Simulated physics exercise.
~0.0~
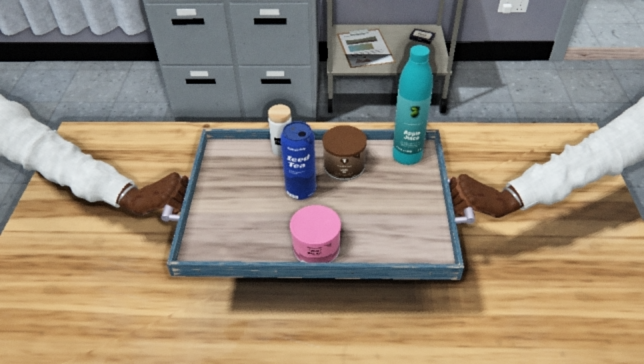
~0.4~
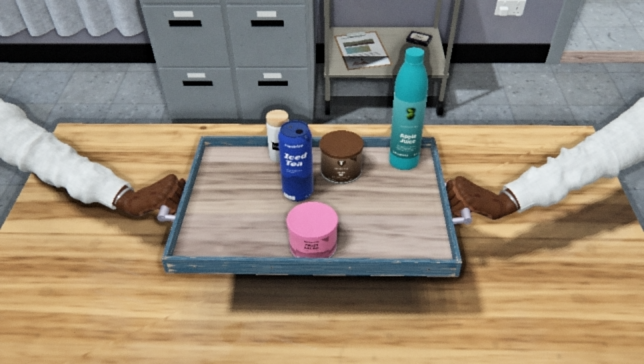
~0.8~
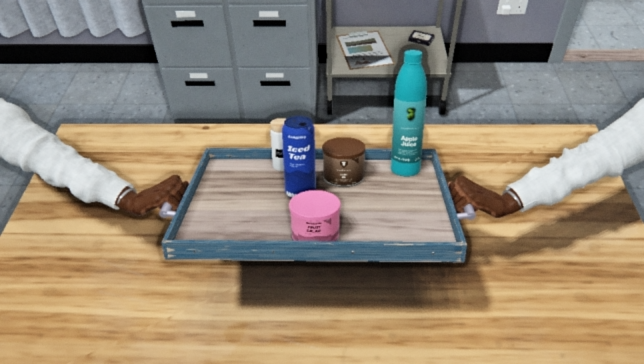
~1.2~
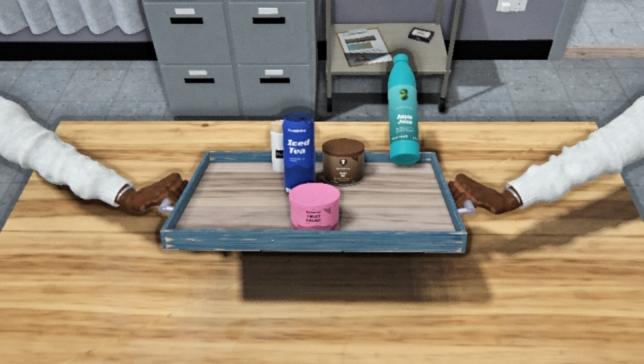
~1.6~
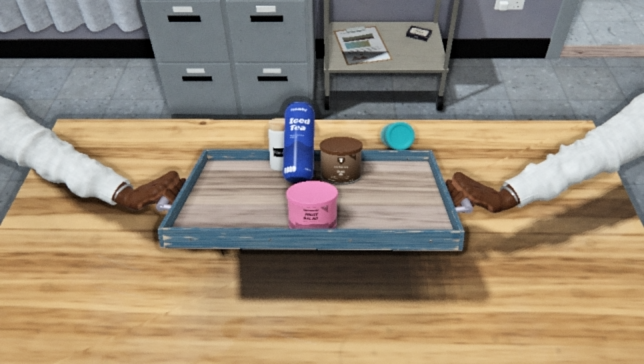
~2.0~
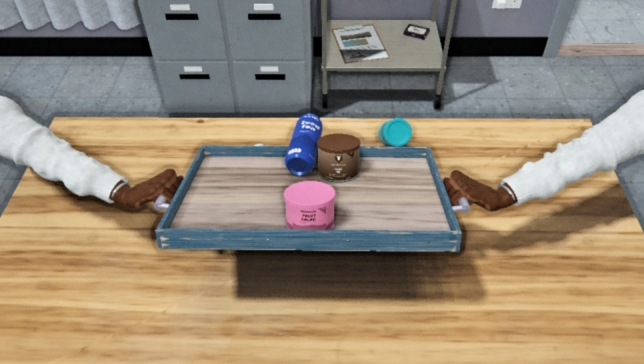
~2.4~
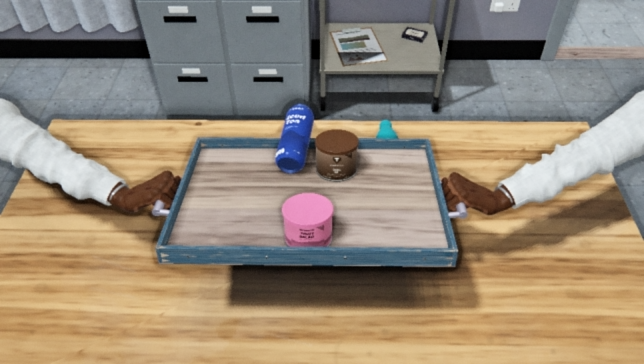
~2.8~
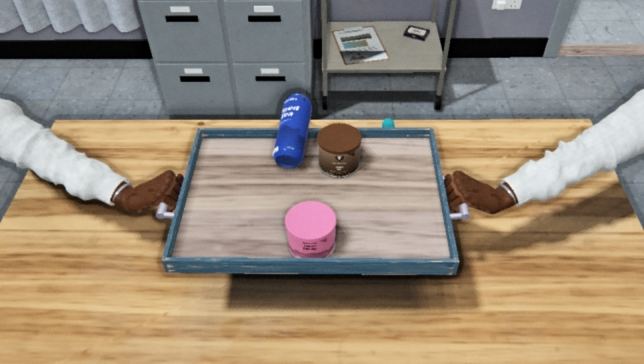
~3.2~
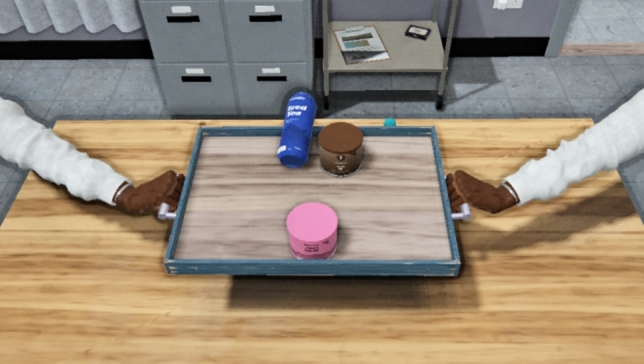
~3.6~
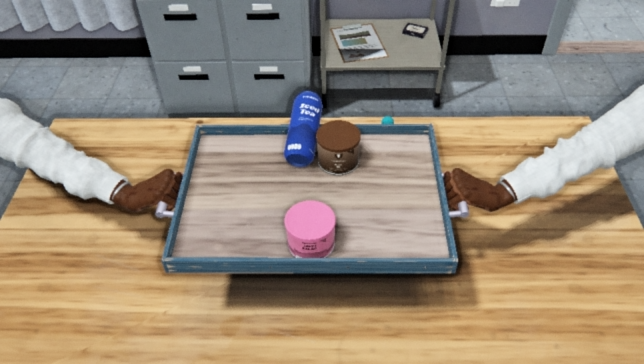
In an office, two gloved hands held a tray above a wooden table and tipped its far side down, sending a turquoise bottle and a small white container off the back, then levelled it with the blue can lying over beside two upright tubs.
